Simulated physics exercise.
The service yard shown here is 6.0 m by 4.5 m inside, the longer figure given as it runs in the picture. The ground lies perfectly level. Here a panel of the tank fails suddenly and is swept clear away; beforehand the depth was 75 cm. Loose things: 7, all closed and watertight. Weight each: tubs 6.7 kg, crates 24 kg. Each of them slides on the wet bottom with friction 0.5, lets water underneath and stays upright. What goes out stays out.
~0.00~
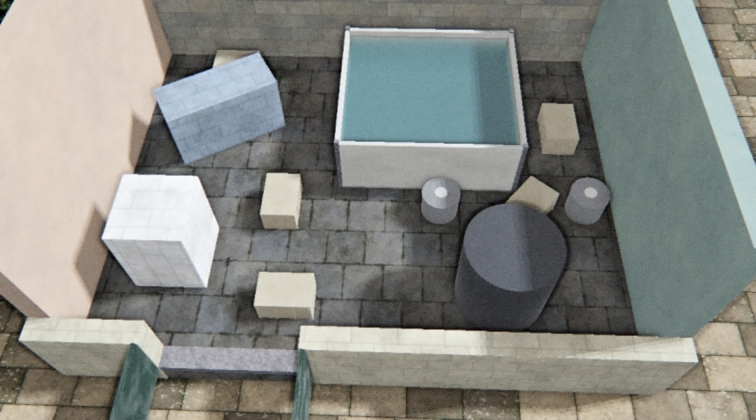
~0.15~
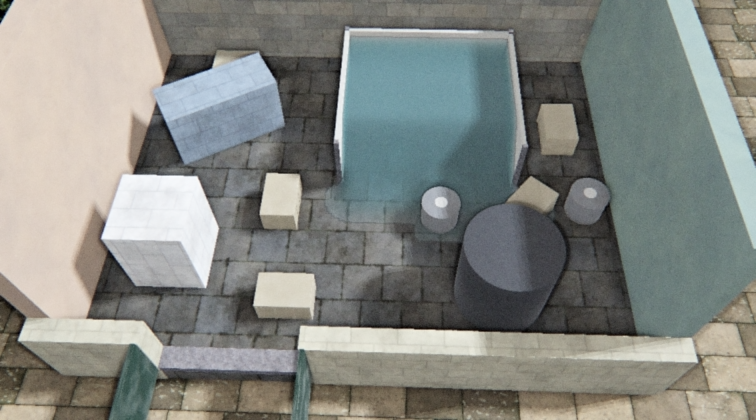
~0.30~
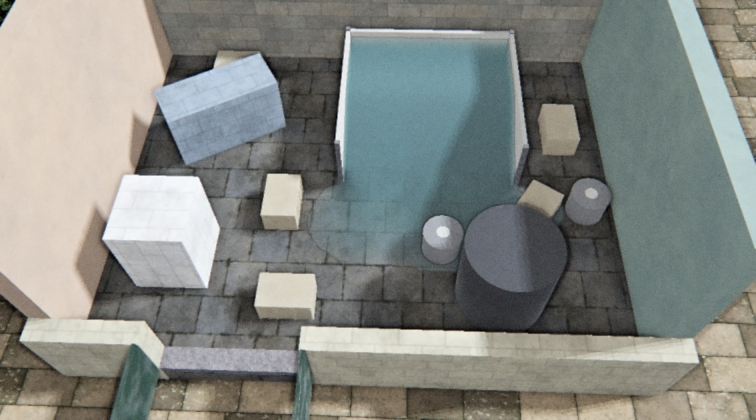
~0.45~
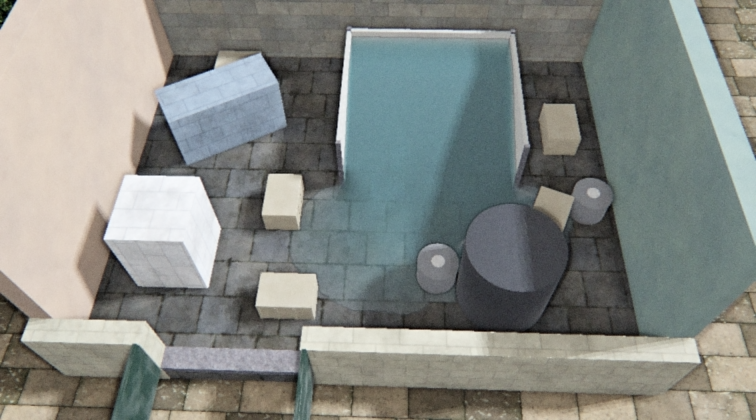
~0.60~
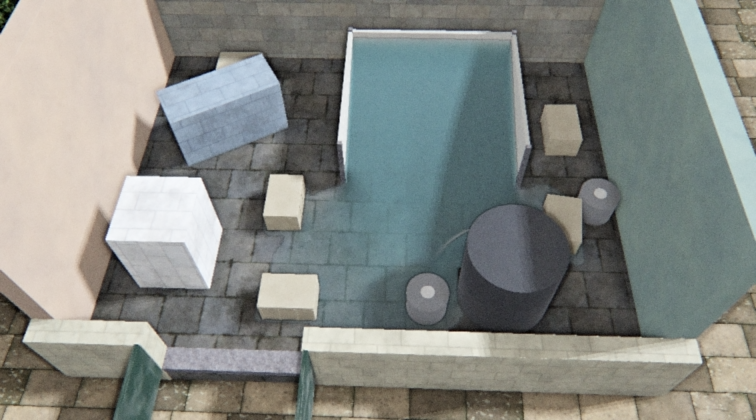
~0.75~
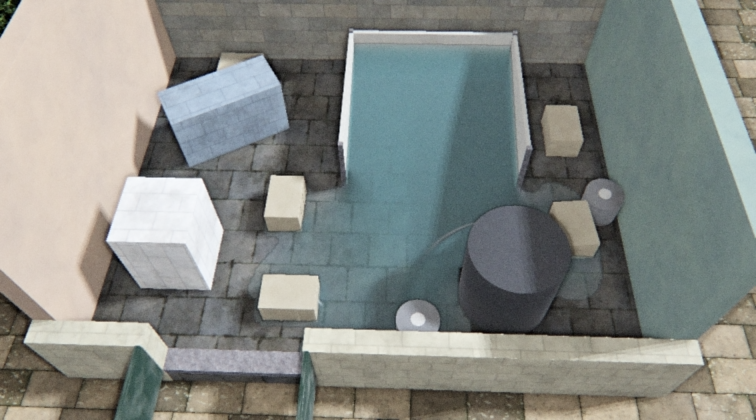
A walled yard's tank losing its front panel, water spreading across the paving, carrying a grey tub forward and nudging a crate right.
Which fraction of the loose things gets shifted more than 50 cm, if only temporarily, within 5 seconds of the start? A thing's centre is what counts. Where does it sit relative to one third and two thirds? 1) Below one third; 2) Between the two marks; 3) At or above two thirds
At or above two thirds.
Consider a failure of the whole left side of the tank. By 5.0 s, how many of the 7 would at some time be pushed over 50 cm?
In that case the number is 3.
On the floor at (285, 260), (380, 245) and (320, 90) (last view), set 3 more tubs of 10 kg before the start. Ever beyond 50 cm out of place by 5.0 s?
In order: Beyond it, beyond it, within it.
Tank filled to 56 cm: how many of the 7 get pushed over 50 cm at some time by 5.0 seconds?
The answer would then be 5.
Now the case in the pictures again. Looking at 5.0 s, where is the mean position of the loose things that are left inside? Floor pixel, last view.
Averaged position, last view: Near pixel (405, 120).
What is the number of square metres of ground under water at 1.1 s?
About 12 m2 is covered.
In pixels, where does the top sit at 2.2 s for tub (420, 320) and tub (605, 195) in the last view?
Around (370, 261) and (598, 158).
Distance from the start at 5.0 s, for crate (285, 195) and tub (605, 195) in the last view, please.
Shifts in order: 60 cm; 200 cm.
After 1.1 s 2 of 7 are over 50 cm from their spots; 1 afloat.
After 2.2 s 4 of 7 are over 50 cm from their spots; 3 afloat.
After 3.5 s 5 of 7 are over 50 cm from their spots; 3 afloat.
After 5.0 s 6 of 7 are over 50 cm from their spots, and 6 have been at some point; 4 afloat.
